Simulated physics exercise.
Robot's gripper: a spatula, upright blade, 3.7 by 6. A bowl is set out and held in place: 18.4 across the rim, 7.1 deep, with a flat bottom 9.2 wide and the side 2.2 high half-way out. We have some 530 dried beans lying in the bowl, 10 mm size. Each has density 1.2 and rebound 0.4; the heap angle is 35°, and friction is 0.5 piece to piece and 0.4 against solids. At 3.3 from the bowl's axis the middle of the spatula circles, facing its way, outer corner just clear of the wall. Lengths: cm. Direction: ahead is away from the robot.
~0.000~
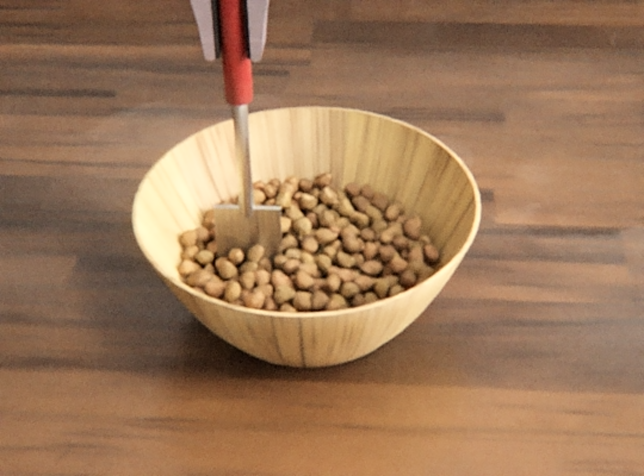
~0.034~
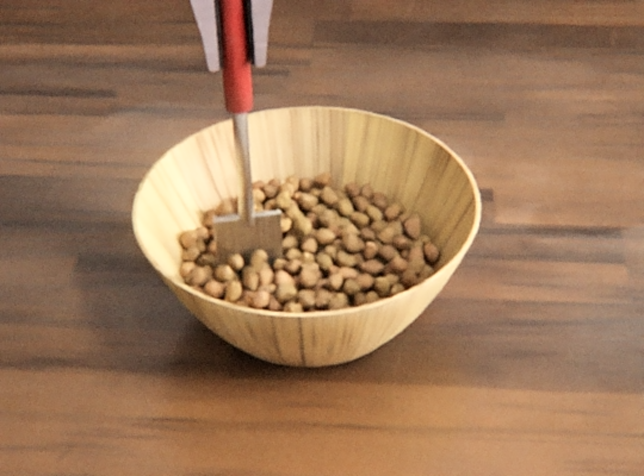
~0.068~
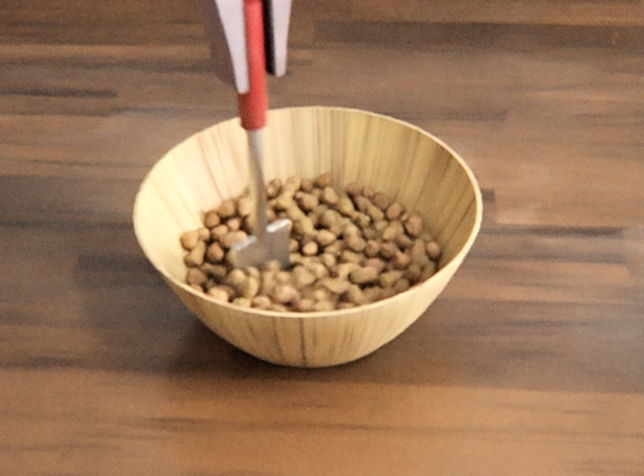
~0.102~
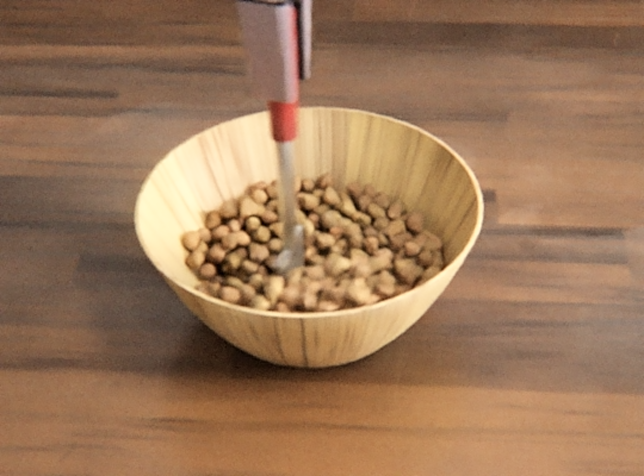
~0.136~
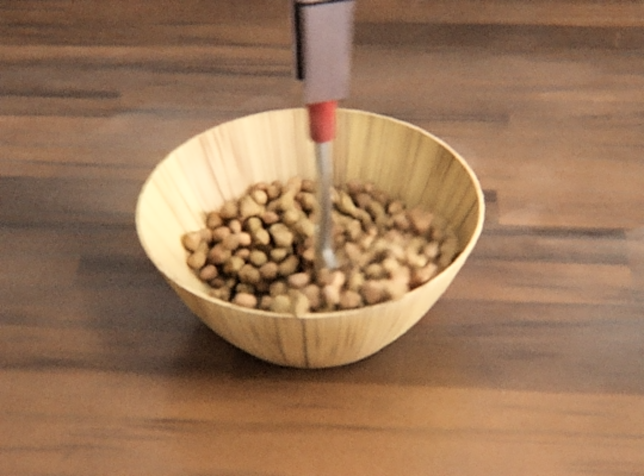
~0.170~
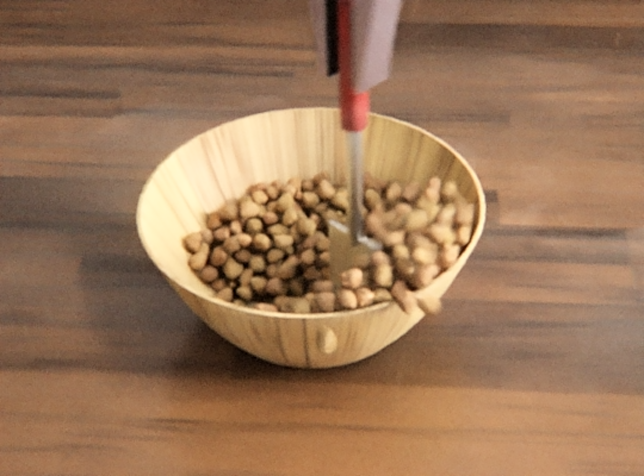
A gripped spatula sweeping through brown beans in a wooden bowl, turning as it moves right and pushing them up the side.
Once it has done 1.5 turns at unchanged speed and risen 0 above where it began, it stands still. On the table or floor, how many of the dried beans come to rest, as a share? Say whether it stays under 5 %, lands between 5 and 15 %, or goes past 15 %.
It lands between 5 and 15 %.
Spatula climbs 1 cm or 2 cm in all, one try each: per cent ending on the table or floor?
Around 10 percent, then 10 percent.
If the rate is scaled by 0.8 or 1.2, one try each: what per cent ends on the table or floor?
Around 5 percent for the first try and 25 percent for the second.
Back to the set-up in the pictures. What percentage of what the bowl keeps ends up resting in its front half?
40 %.
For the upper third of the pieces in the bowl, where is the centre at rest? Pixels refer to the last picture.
Somewhere close to (373, 204).
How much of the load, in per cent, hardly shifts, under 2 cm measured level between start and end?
I'd put it at about 0 in a hundred.
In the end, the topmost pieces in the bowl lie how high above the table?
7.5 cm or so.
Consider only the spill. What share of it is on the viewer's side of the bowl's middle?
It comes out near 40 percent.
After 0.33 s, 293° round, highest piece 9 above the table; 498 in the bowl, 13 on the table or floor, 16 in flight or on the tool.
After 0.50 s, 85° round, highest piece 10 above the table; 483 in the bowl, 33 on the table or floor, 11 in flight or on the tool.
After 0.78 s, 180° round, highest piece 8 above the table; 474 in the bowl, 51 on the table or floor, 2 in flight or on the tool.
After 1.48 s, 180° round, highest piece 7 above the table; 474 in the bowl, 53 on the table or floor.
In the end, 474 in the bowl, 53 on the table or floor. That is 10 % on the table or floor.
